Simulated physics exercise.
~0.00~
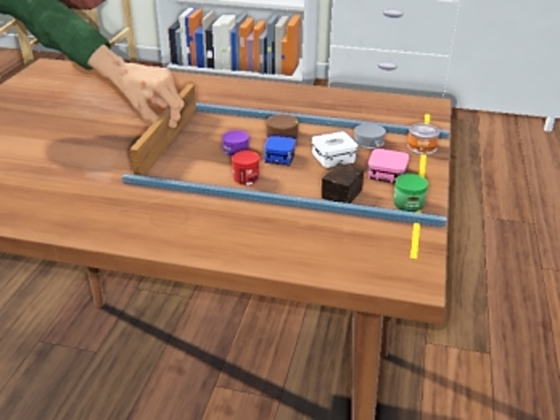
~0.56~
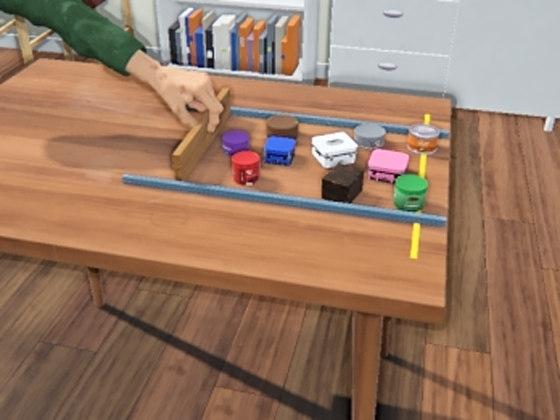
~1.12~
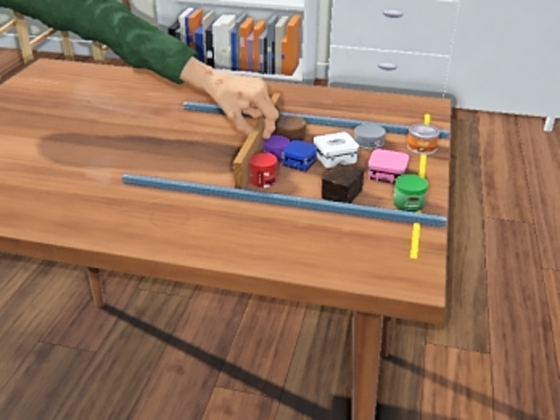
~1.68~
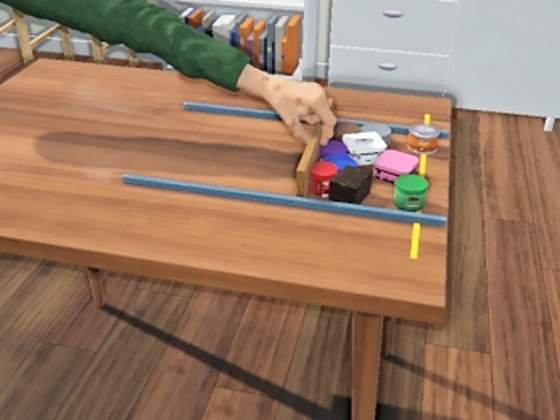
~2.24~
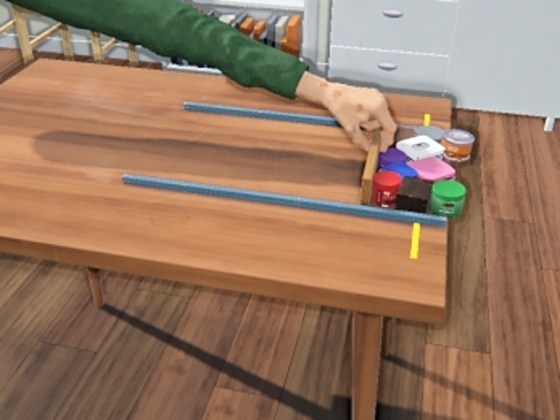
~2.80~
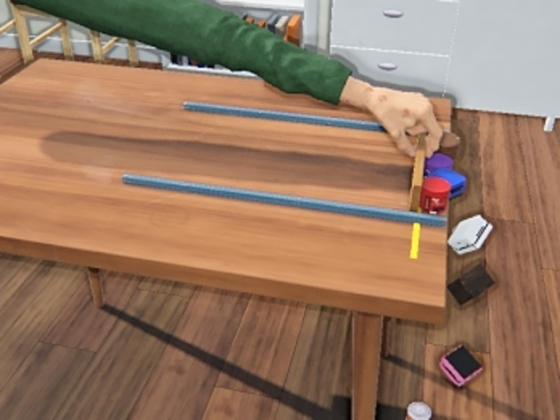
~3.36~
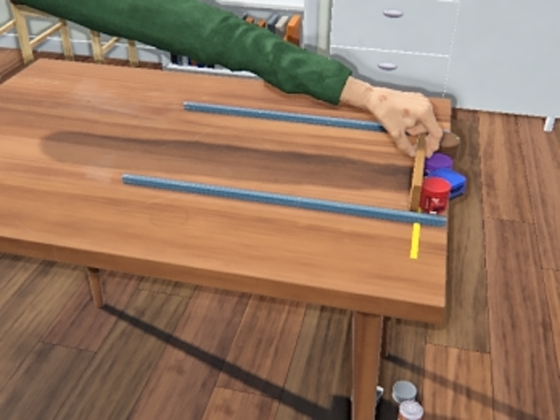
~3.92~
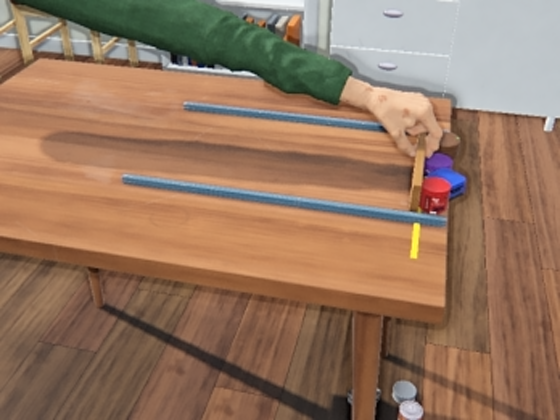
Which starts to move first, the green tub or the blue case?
The blue case starts to move first, as the bar sweeps the nearer items along while the green tub is still sitting in its place near the edge.
